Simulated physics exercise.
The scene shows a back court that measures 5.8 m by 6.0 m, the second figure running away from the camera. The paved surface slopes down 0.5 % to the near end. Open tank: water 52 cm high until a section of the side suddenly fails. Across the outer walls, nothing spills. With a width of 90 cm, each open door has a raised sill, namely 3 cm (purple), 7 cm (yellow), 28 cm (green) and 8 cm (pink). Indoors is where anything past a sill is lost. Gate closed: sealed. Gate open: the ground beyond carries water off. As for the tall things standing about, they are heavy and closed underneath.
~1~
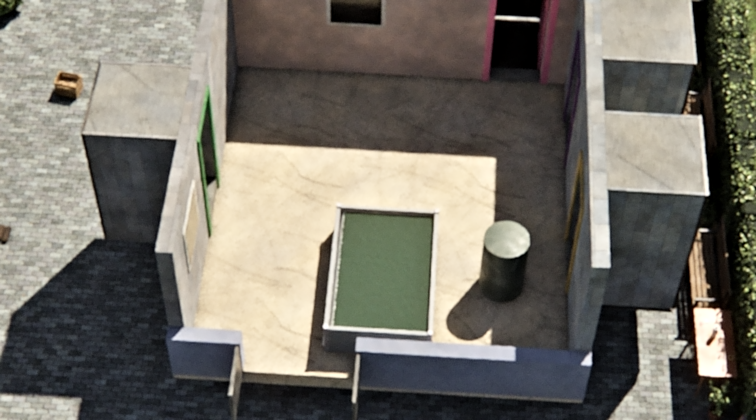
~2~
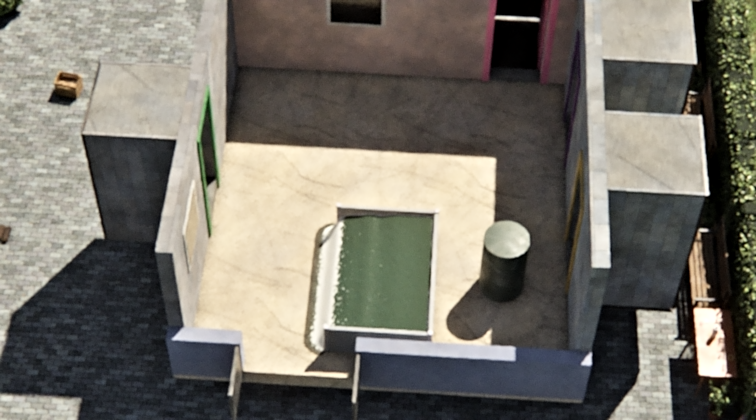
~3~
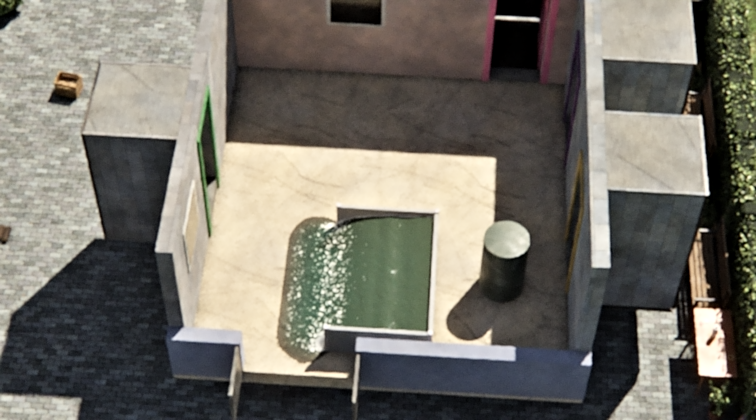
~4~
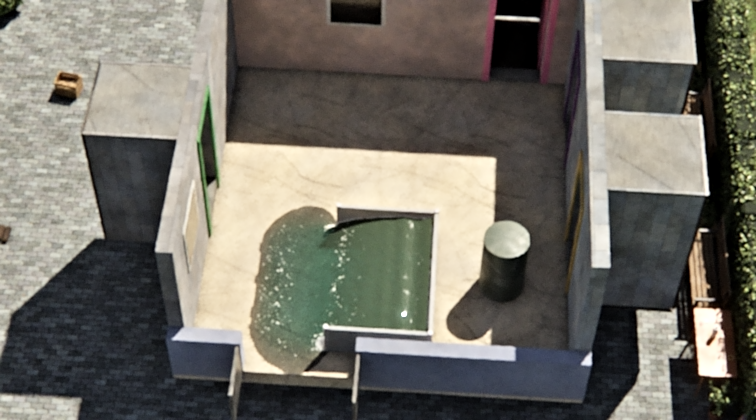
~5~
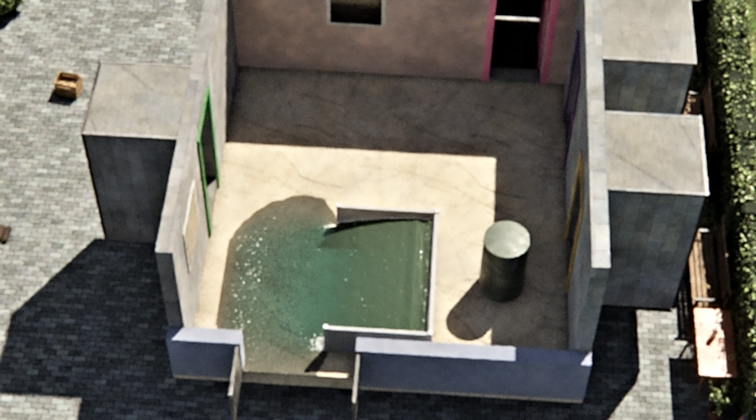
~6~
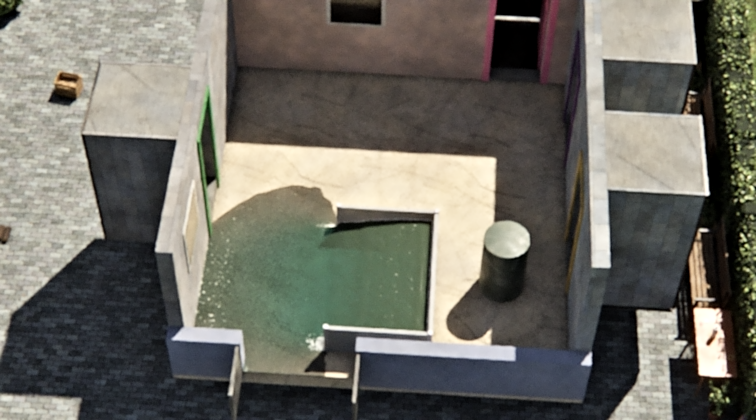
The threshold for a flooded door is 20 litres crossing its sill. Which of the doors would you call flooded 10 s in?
I would call the purple door flooded; I would call the yellow door not flooded; I would call the green door not flooded; I would call the pink door not flooded.
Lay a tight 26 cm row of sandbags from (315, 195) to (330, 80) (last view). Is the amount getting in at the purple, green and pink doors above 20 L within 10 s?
Result - purple: No, not exceeded, green: No, not exceeded, pink: No, not exceeded.
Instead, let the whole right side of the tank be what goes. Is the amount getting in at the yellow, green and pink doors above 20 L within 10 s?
Door by door - yellow: Out of bounds, green: Within bounds, pink: Out of bounds.
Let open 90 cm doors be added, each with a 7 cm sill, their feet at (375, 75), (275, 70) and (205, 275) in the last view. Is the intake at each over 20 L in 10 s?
In sequence the answers are less than that, more than that and more than that.
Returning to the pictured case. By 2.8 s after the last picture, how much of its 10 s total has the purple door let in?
0 percent or so by then.
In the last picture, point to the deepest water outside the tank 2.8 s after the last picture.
Roughly (239, 68).
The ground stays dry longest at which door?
It's the yellow door that comes last.
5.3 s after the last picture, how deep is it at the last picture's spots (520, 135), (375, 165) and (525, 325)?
2, 2 and 0 cm.
Then, 0.7 s after the last picture water covers 25 % of the floor and is deepest (38 cm) near (192, 344); purple door not reached, yellow door not reached, green door 22 cm at the sill, 0 L in, pink door not reached.
Then, 1.5 s after the last picture water covers 25 % of the floor and is deepest (34 cm) near (190, 354); purple door not reached, yellow door not reached, green door 20 cm at the sill, 0 L in, pink door not reached.
Then, 2.8 s after the last picture water covers 45 % of the floor and is deepest (20 cm) near (239, 68); purple door not reached, yellow door not reached, green door 12 cm at the sill, 0 L in, pink door not reached.
Then, 5.3 s after the last picture water covers 65 % of the floor and is deepest (10 cm) near (232, 106); purple door 3 cm at the sill, 0 L in, yellow door not reached, green door 5 cm at the sill, 0 L in, pink door 4 cm at the sill, 0 L in.
Then, 9.3 s after the last picture water covers 85 % of the floor and is deepest (8 cm) near (190, 354); purple door 6 cm at the sill, 42 L in, yellow door 3 cm at the sill, 0 L in, green door 6 cm at the sill, 0 L in, pink door 5 cm at the sill, 0 L in.
